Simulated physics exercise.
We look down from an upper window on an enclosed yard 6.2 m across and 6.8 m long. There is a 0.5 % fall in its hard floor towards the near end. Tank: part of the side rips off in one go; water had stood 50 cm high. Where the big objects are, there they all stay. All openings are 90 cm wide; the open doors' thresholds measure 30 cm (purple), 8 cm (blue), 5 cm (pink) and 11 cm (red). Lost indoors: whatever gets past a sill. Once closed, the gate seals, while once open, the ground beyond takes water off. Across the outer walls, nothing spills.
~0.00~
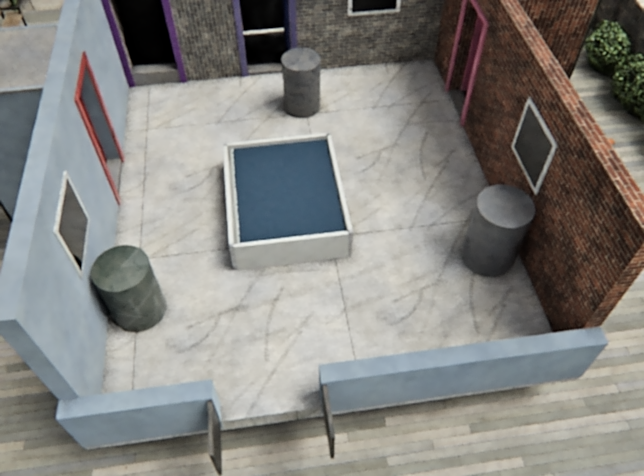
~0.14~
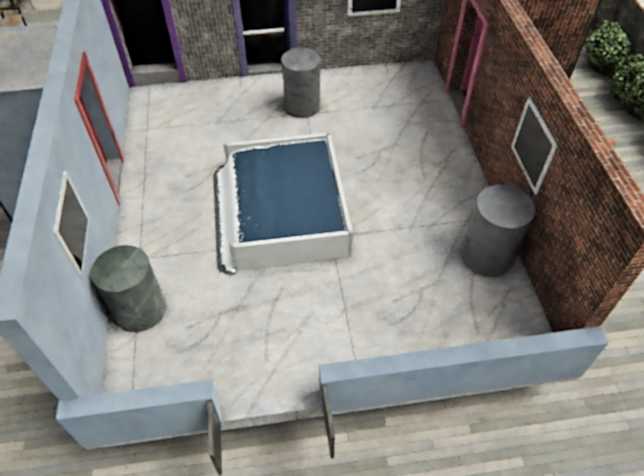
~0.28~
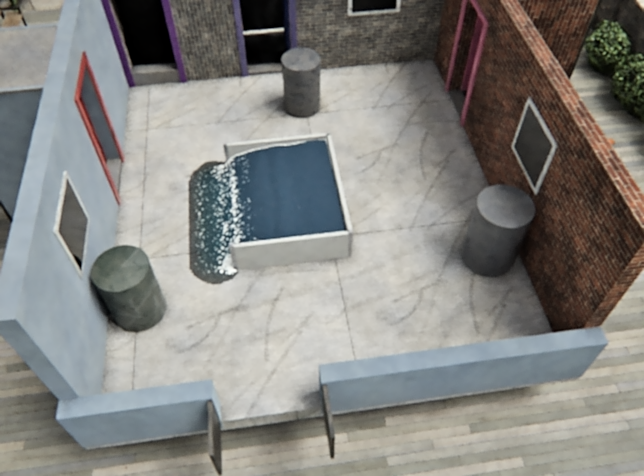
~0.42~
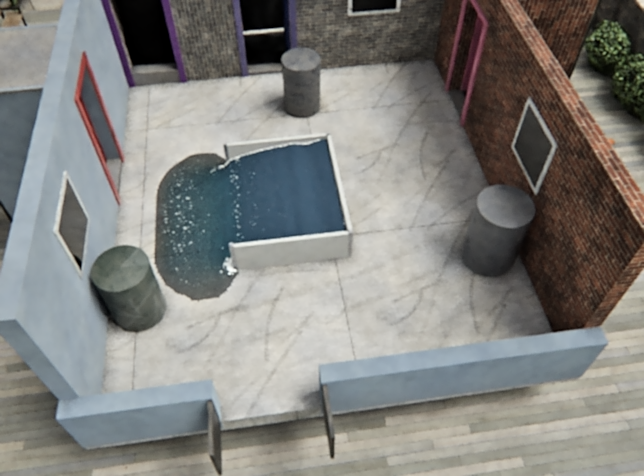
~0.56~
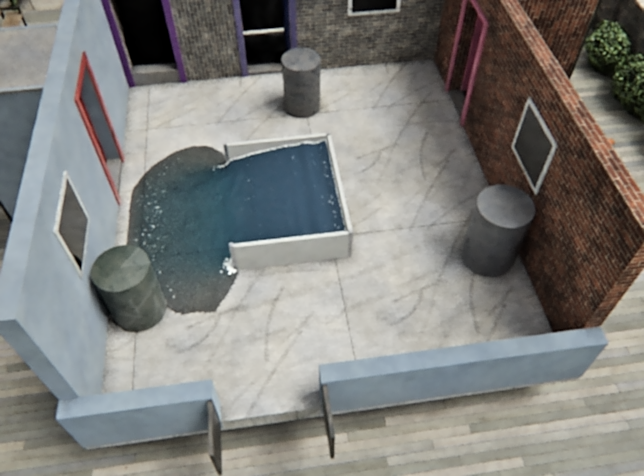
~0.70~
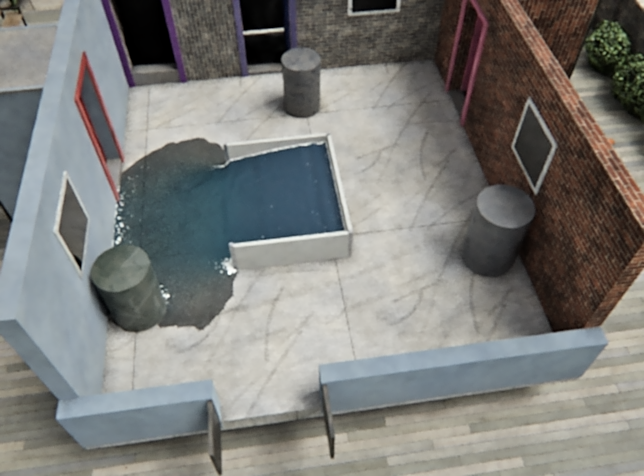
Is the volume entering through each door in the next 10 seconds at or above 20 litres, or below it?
Purple door: Below, blue door: Below, pink door: Below, red door: At or above.
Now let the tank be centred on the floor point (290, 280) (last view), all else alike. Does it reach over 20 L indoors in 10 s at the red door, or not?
Well, red ends up inside the mark.
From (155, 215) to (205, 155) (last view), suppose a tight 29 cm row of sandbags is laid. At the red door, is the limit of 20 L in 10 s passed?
So red stays inside.
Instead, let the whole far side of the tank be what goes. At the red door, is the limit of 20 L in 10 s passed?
Then the red door ends up within bounds.
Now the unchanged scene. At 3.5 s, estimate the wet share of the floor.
Wet share: About 40 %.
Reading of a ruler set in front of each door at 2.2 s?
Depths in cm: Purple 3, blue 0, pink 0, red 23.
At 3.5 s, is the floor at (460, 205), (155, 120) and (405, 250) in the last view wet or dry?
Going in order, clear, then covered, then clear.
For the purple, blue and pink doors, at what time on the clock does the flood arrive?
Purple 2.2 s, blue 3.4 s, pink 6.0 s.
After 1.4 s water covers 20 % of the floor and is deepest (34 cm) near (114, 271); purple door not reached, blue door not reached, pink door not reached, red door 24 cm at the sill, 20 L in.
After 2.2 s water covers 25 % of the floor and is deepest (35 cm) near (111, 301); purple door not reached, blue door not reached, pink door not reached, red door 23 cm at the sill, 69 L in.
After 3.5 s water covers 40 % of the floor and is deepest (20 cm) near (129, 98); purple door 19 cm at the sill, 0 L in, blue door 2 cm at the sill, 0 L in, pink door not reached, red door 15 cm at the sill, 110 L in.
After 6.0 s water covers 60 % of the floor and is deepest (14 cm) near (431, 65); purple door 10 cm at the sill, 0 L in, blue door 7 cm at the sill, 0 L in, pink door not reached, red door 5 cm at the sill, 115 L in.
After 10.0 s water covers 85 % of the floor and is deepest (8 cm) near (113, 281); purple door 3 cm at the sill, 0 L in, blue door 4 cm at the sill, 0 L in, pink door 4 cm at the sill, 4 L in, red door 7 cm at the sill, 115 L in.
